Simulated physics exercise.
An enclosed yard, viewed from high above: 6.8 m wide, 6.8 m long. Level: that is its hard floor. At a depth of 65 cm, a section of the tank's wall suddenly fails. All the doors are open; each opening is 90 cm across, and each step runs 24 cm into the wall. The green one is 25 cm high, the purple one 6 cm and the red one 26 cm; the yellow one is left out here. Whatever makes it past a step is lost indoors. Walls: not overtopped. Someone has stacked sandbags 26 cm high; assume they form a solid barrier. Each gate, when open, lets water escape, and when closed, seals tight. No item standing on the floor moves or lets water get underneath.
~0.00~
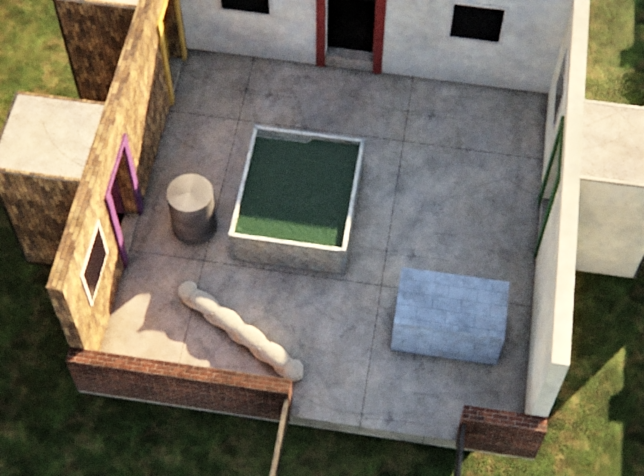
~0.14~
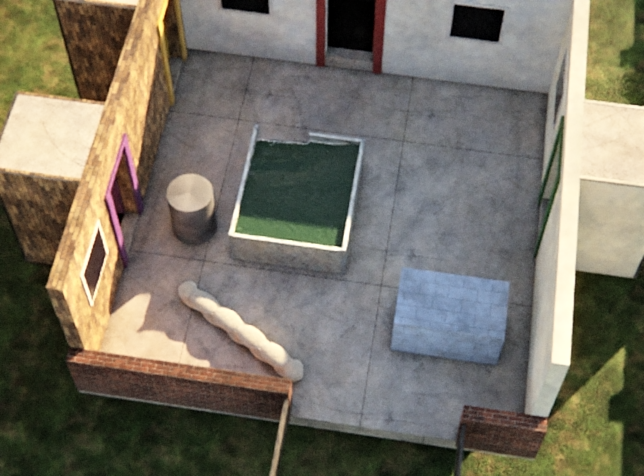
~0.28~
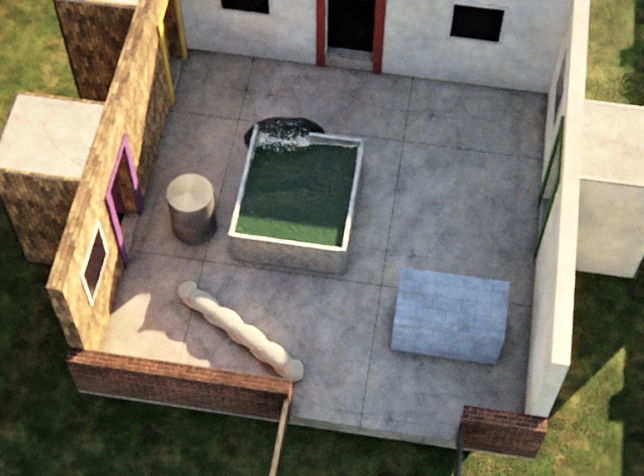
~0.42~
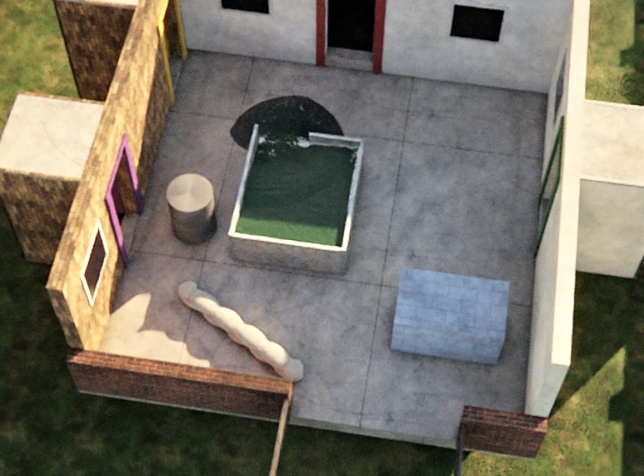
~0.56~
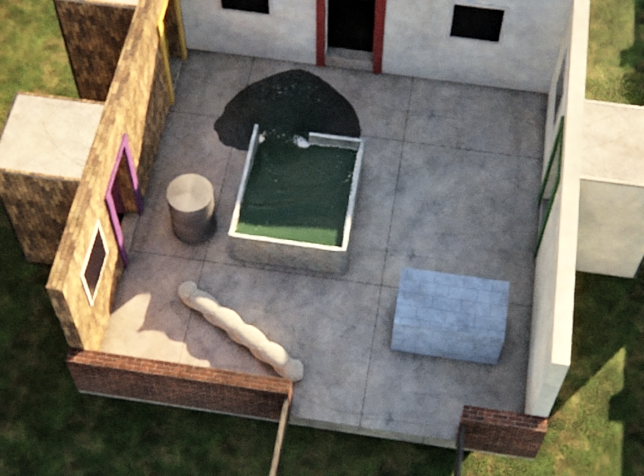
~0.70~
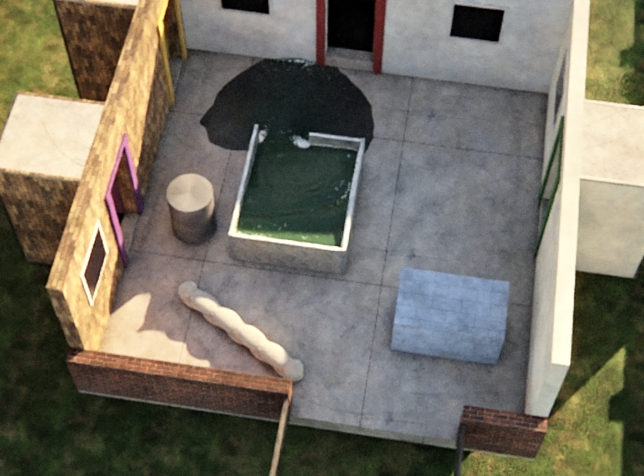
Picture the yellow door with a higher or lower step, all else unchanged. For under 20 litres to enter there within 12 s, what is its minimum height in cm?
Its minimum height would be about 22 cm.
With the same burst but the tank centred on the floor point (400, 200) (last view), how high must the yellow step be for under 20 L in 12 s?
At least some 19 centimetres tall.
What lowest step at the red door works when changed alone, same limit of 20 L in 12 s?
At red, about 21 cm.
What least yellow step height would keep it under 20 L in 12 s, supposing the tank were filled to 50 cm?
Roughly 16 centimetres would do it.
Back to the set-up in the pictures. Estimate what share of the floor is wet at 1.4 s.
Roughly 15 percent.
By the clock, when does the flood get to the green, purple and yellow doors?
Green at 3.8 s, purple at 3.6 s and yellow at 1.4 s.
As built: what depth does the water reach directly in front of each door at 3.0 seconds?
Green door 0 cm, purple door 0 cm, red door 19 cm, yellow door 23 cm.
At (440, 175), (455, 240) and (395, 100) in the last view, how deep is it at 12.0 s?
First 4, then 5, then 3 cm.
After 1.4 s water covers 15 % of the floor, deepest (34 cm) near (290, 66); 1 cm at the yellow door, 0 litres in over its 9 cm step.
After 3.0 s water covers 30 % of the floor, deepest (29 cm) near (186, 53); 23 cm at the yellow door, 81 litres in over its 9 cm step.
After 12.0 s water covers 95 % of the floor, deepest (9 cm) near (217, 390); 7 cm at the yellow door, 241 litres in over its 9 cm step.
At the yellow door as built, the water arrived by 1.4 s and peaked near 24 cm at 2.2 s.
Run again over the same 12 s with other heights there, 36 litres in over 19.5 cm, 7 litres over 26.5 cm. The limit of 20 litres is kept from about 22 cm up.
